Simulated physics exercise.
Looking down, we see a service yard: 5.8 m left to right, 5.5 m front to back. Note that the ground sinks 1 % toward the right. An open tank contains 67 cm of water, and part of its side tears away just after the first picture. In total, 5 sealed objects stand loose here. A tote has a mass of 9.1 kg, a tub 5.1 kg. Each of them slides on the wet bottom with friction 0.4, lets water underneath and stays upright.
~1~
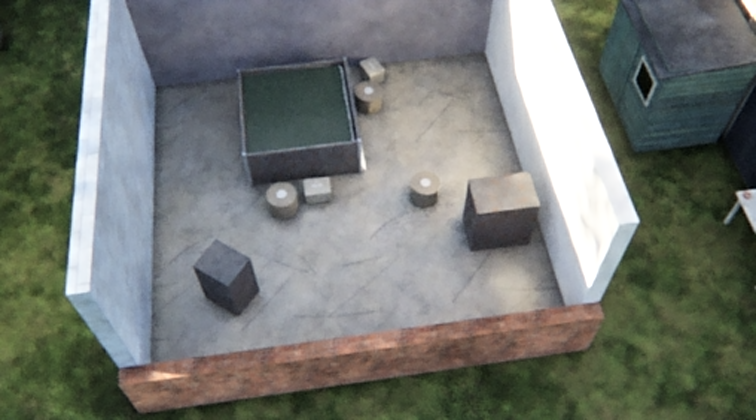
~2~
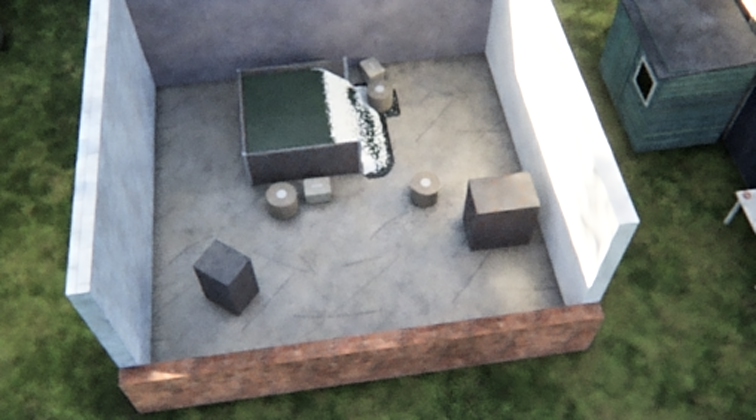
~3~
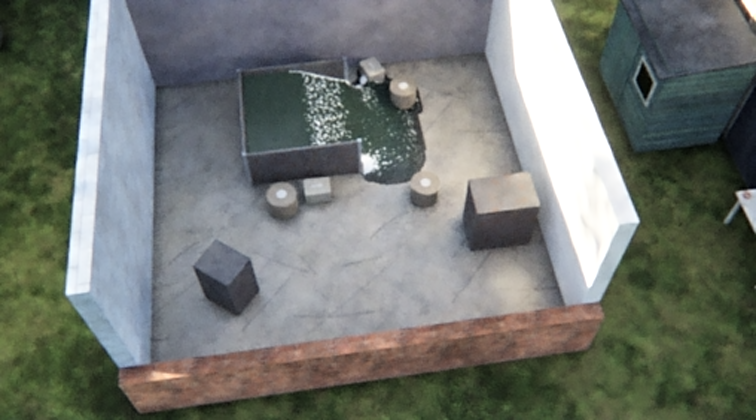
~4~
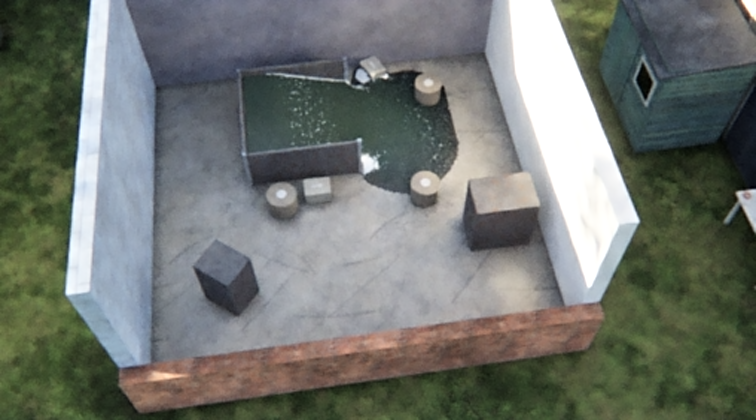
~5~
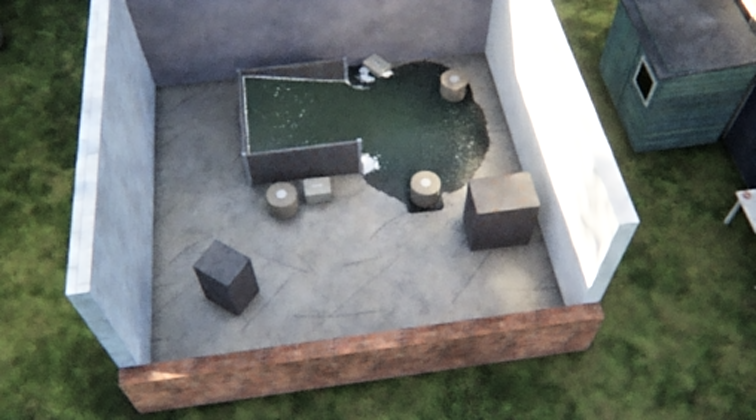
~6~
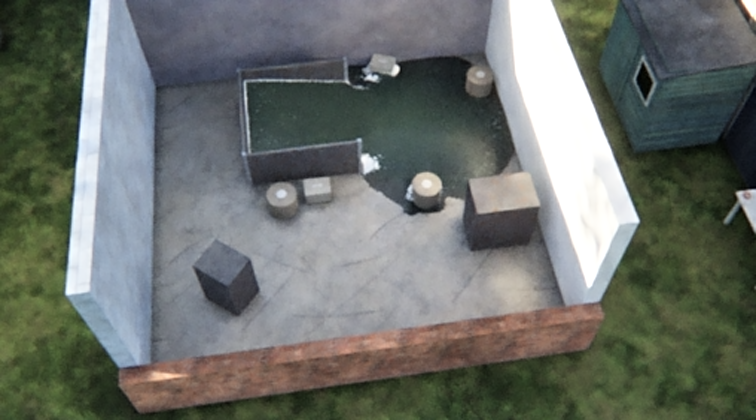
Dark water pours from the torn right side of an open tank in a walled yard and spreads rightward across the floor, pushing a round tub toward the right wall while a small pale box nearby shifts slightly.
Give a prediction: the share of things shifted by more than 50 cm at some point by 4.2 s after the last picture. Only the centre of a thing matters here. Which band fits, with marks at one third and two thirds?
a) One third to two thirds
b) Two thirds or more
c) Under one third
One third to two thirds (a).
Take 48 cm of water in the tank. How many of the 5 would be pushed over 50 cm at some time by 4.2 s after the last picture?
Count under that change: 3.
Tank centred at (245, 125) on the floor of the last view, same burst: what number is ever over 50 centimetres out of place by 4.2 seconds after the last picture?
That gives 3 of them.
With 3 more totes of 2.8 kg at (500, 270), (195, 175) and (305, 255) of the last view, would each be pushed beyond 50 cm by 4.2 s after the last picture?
Well, in turn they are below that, below that and above that.
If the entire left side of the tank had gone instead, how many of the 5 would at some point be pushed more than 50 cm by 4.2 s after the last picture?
That gives 1 of them.
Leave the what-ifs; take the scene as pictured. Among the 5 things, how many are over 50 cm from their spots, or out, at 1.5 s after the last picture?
At that time I count 3.
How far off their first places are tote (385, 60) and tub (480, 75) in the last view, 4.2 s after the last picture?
The first ends 250 centimetres from its start and the second 30 centimetres.
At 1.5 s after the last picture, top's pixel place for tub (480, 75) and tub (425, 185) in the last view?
First near (471, 36), second near (459, 260).
Then, 0.4 s after the last picture 1 of 5 are over 50 cm from their spots; 1 afloat.
Then, 1.5 s after the last picture 3 of 5 are over 50 cm from their spots; 2 afloat.
Then, 2.8 s after the last picture 2 of 5 are over 50 cm from their spots; 2 afloat.
Then, 4.2 s after the last picture 2 of 5 are over 50 cm from their spots, and 3 have been at some point; 2 afloat.
